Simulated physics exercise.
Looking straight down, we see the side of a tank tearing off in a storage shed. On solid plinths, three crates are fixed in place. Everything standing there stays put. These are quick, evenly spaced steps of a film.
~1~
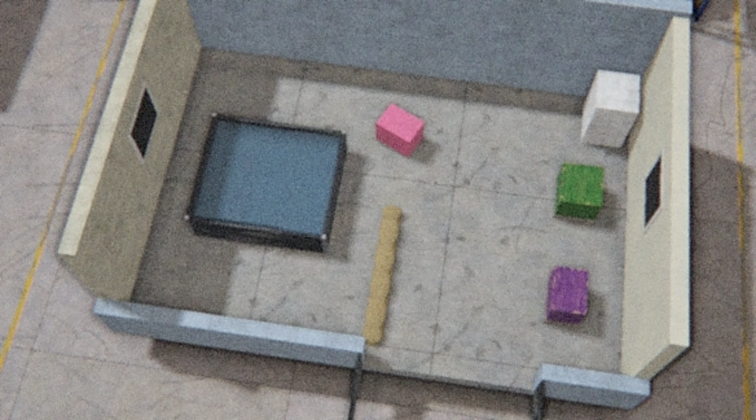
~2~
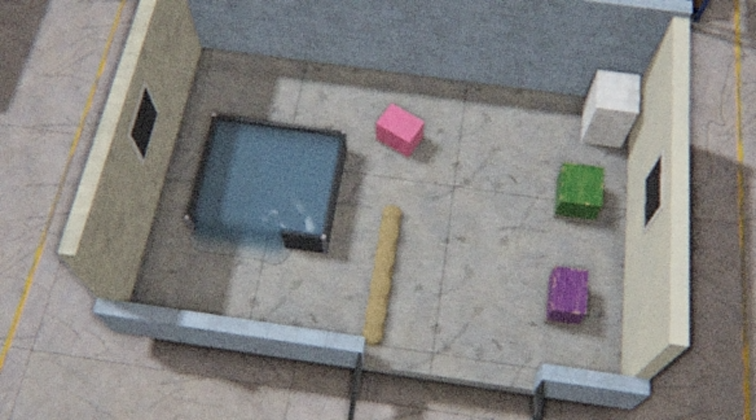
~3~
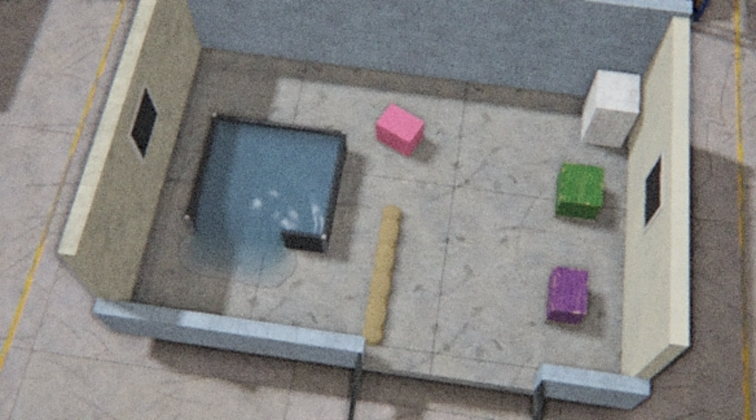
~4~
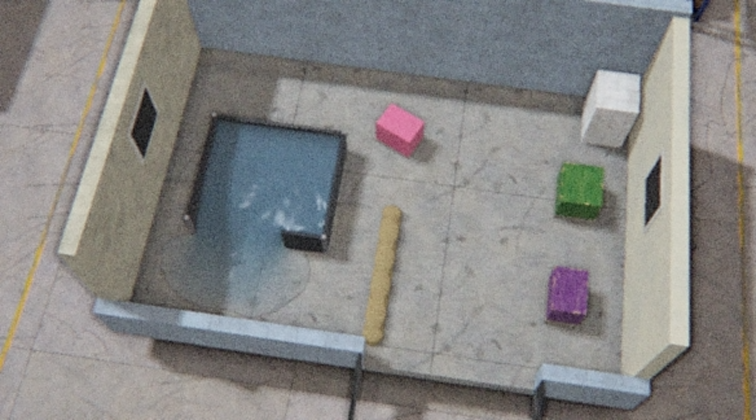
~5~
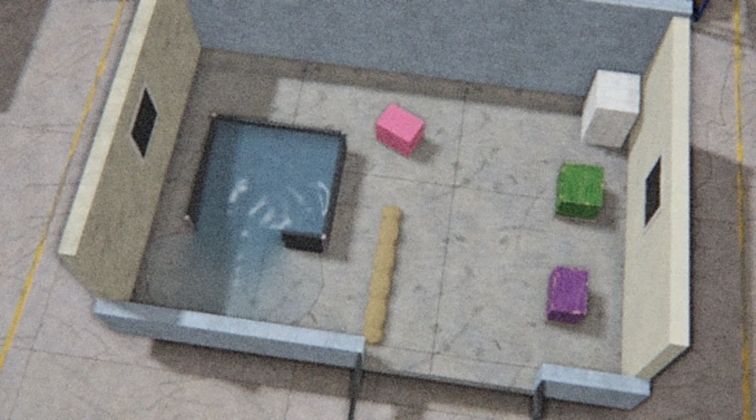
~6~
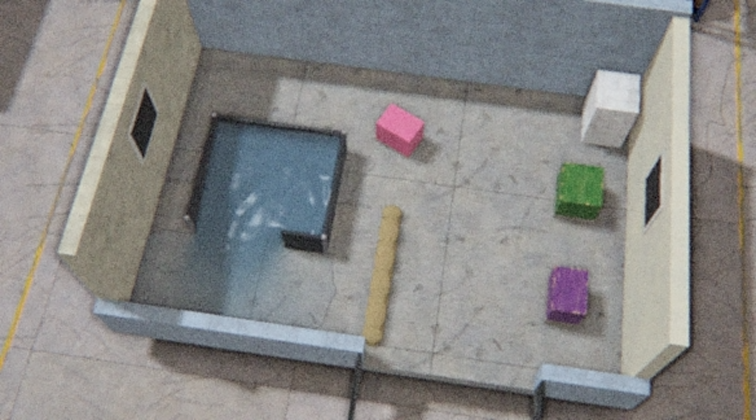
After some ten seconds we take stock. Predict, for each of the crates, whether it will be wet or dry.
My prediction: The purple crate will be dry, the pink crate will be wet, the green crate will be dry.
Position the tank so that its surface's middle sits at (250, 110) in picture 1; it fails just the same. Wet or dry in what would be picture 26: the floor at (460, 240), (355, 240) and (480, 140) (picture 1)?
Taking the three spots in order: Bare, swamped, bare.
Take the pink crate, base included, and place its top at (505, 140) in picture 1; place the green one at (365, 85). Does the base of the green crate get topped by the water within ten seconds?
The green crate: Reached.
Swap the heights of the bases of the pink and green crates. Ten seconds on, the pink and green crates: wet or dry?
The pink crate gets flooded, and the green crate gets flooded.
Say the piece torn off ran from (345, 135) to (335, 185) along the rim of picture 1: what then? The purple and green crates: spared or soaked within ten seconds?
Purple crate: Overtopped; green crate: Overtopped.
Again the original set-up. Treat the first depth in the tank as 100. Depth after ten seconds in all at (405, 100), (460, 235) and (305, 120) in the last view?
The depth comes out near 8, 2 and 16 per cent.
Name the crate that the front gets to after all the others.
Easy - the green one.
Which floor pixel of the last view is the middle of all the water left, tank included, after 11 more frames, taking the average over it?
About (245, 244).
A moment on, water covers 15 % of the floor; the purple crate not reached, the pink crate not reached, the green crate not reached.
Next, water covers 20 % of the floor; the purple crate not reached, the pink crate not reached, the green crate not reached.
Then, water covers 35 % of the floor; the purple crate not reached, the pink crate water round its plinth, the green crate not reached.
Later, water covers 50 % of the floor; the purple crate water round its plinth, the pink crate water round its plinth, the green crate not reached.
In the end, water covers 80 % of the floor; the purple crate stayed above the water, the pink crate was topped, the green crate stayed above the water.
